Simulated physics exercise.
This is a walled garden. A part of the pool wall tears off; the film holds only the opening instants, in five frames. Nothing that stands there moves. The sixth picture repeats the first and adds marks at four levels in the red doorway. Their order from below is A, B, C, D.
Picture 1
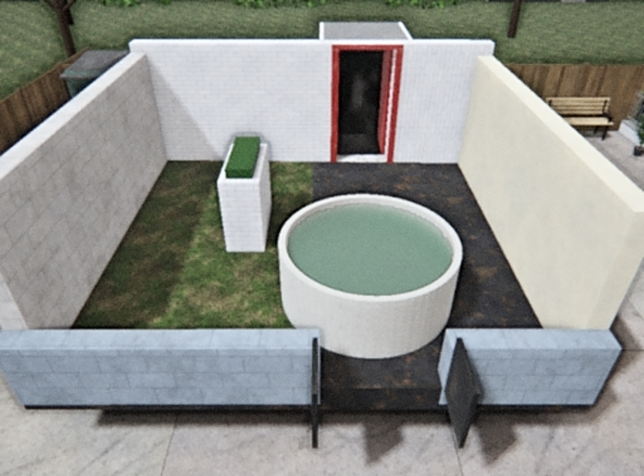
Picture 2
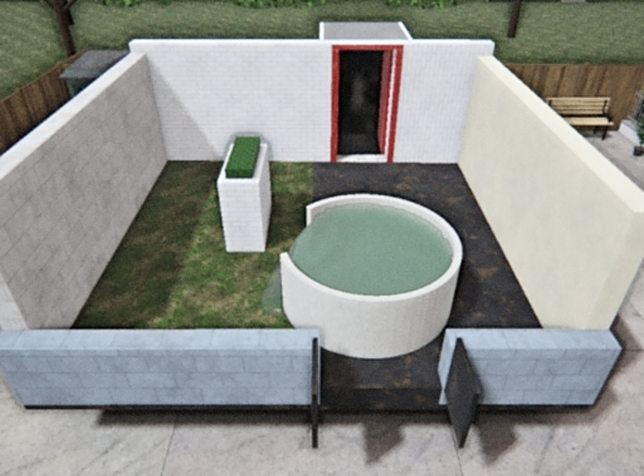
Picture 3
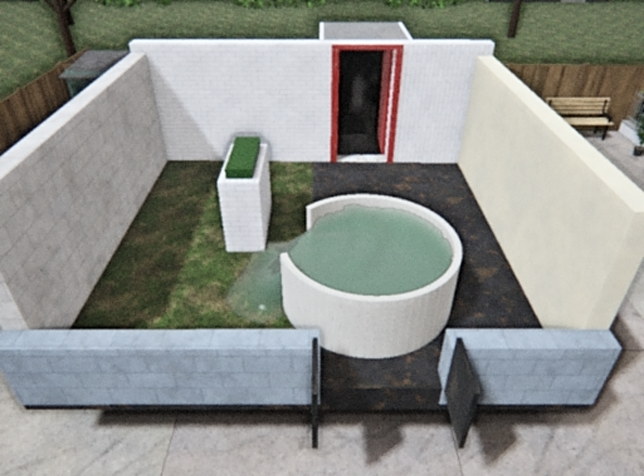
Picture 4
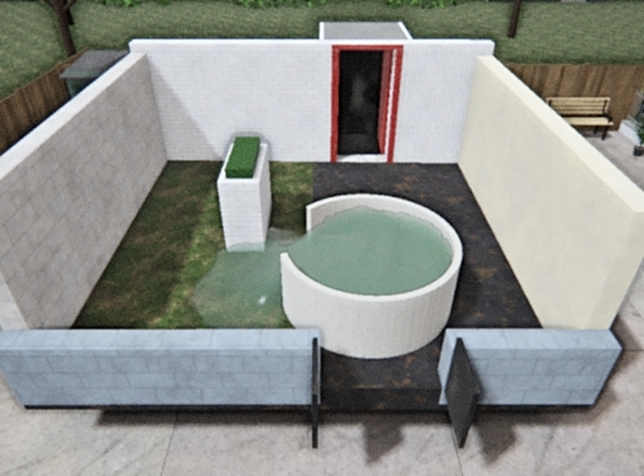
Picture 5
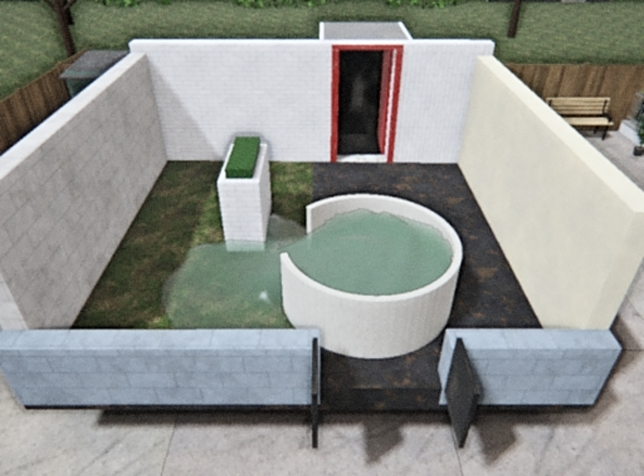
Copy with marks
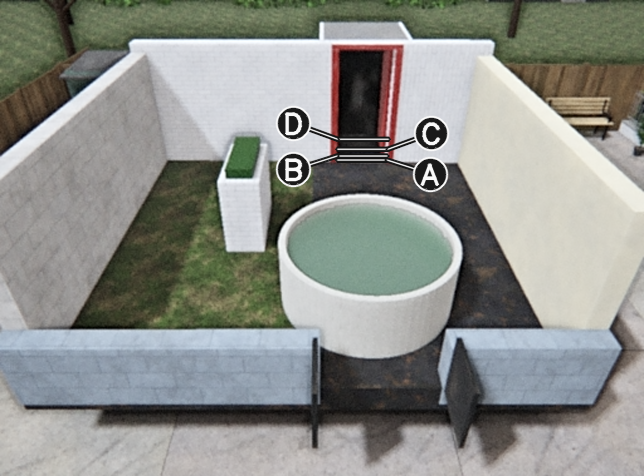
In the video, a round white pool of still green water stands in a walled garden, then a gap appears in its left side and water pours out, spreading leftward across the grass past the white planter's base.
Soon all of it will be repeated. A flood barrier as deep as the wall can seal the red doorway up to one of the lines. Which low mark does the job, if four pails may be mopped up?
A.
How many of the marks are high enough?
All of the four.
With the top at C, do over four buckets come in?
No, not at all.
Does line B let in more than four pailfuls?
No.
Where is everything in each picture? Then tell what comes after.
The first frame shows water in the pool at rest, its middle at (369, 246); foot of the red doorway at (361, 162); open gate at (384, 326).
In the second frame, 1 % of the ground under water, visible out to (285, 276).
In the third frame, 4 % of the ground under water, visible out to (241, 296).
In the fourth frame, 8 % of the ground under water, visible out to (204, 287).
In the fifth frame, 12 % of the ground under water, visible out to (169, 287).
In white, A at (362, 160); B at (362, 155); C at (362, 149); D at (363, 139); from the bottom up A, B, C, D.
If A is chosen, a splash gets over, under a bucket.
If B is chosen, nothing gets over.
If C is chosen, nothing gets over.
If D is chosen, nothing gets over.
